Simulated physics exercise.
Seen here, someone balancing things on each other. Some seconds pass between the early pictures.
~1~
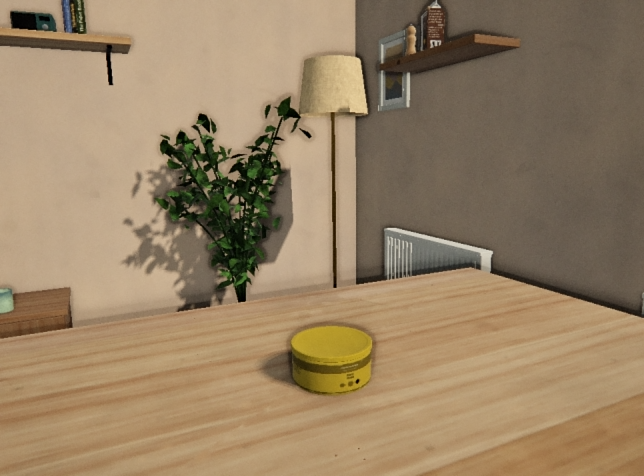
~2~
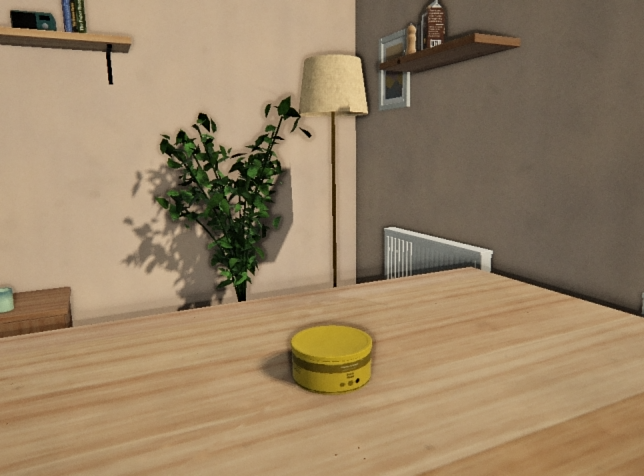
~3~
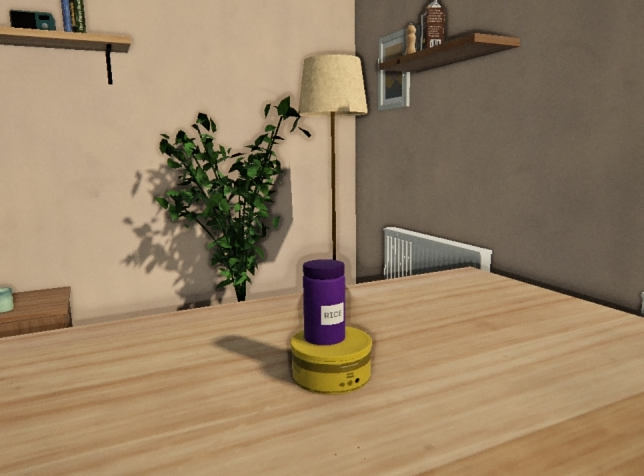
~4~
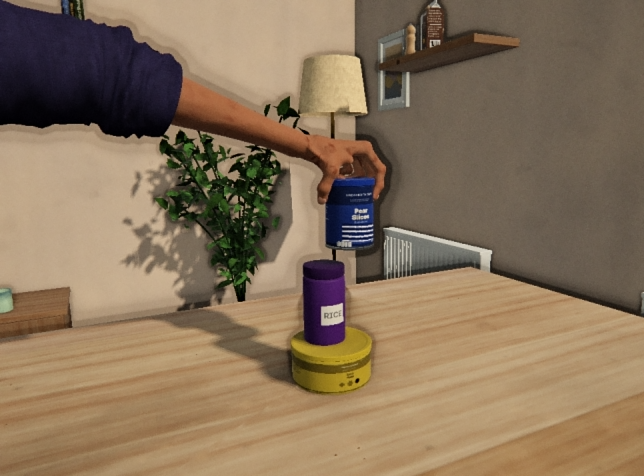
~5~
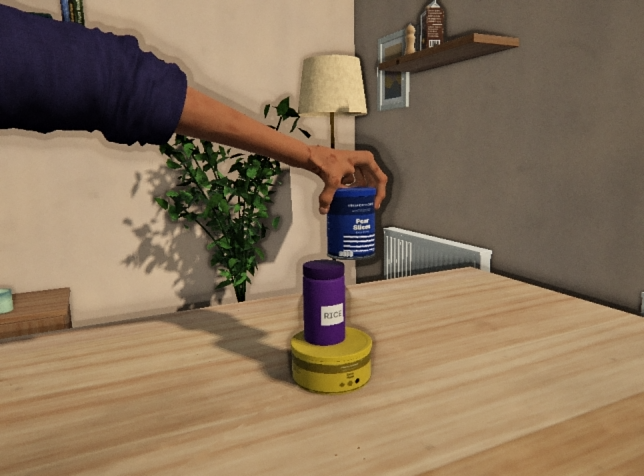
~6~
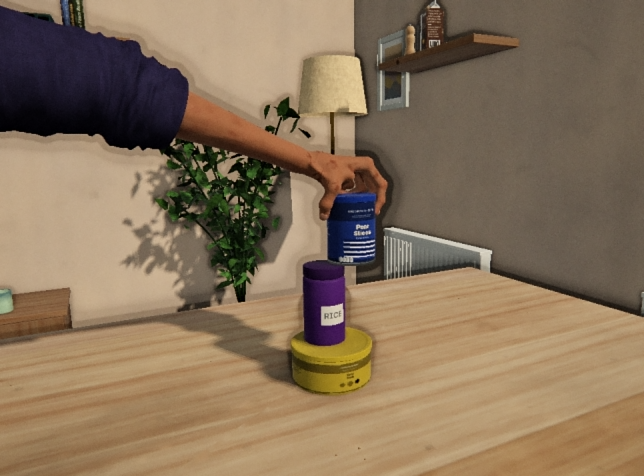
A purple jar appears on top of a round yellow tin on a wooden table; then a hand reaching in from the left holds a blue pot above the jar and lowers it slightly.
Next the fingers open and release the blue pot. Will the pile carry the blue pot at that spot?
As it turns out, it loses its balance.
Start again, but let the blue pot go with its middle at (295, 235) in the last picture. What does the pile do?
Then it gives way.
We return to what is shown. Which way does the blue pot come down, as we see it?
To the right.
Then, 0.30 s later than the last frame, blue pot now fallen.
Then, 0.40 s later than the last frame, things are still on the move.
Then, 0.60 s later than the last frame, as before.
When it is over, fallen, blue pot; the other 2 as before. End places, in pixels of the last picture, blue pot near (447, 318). The pile comes apart.
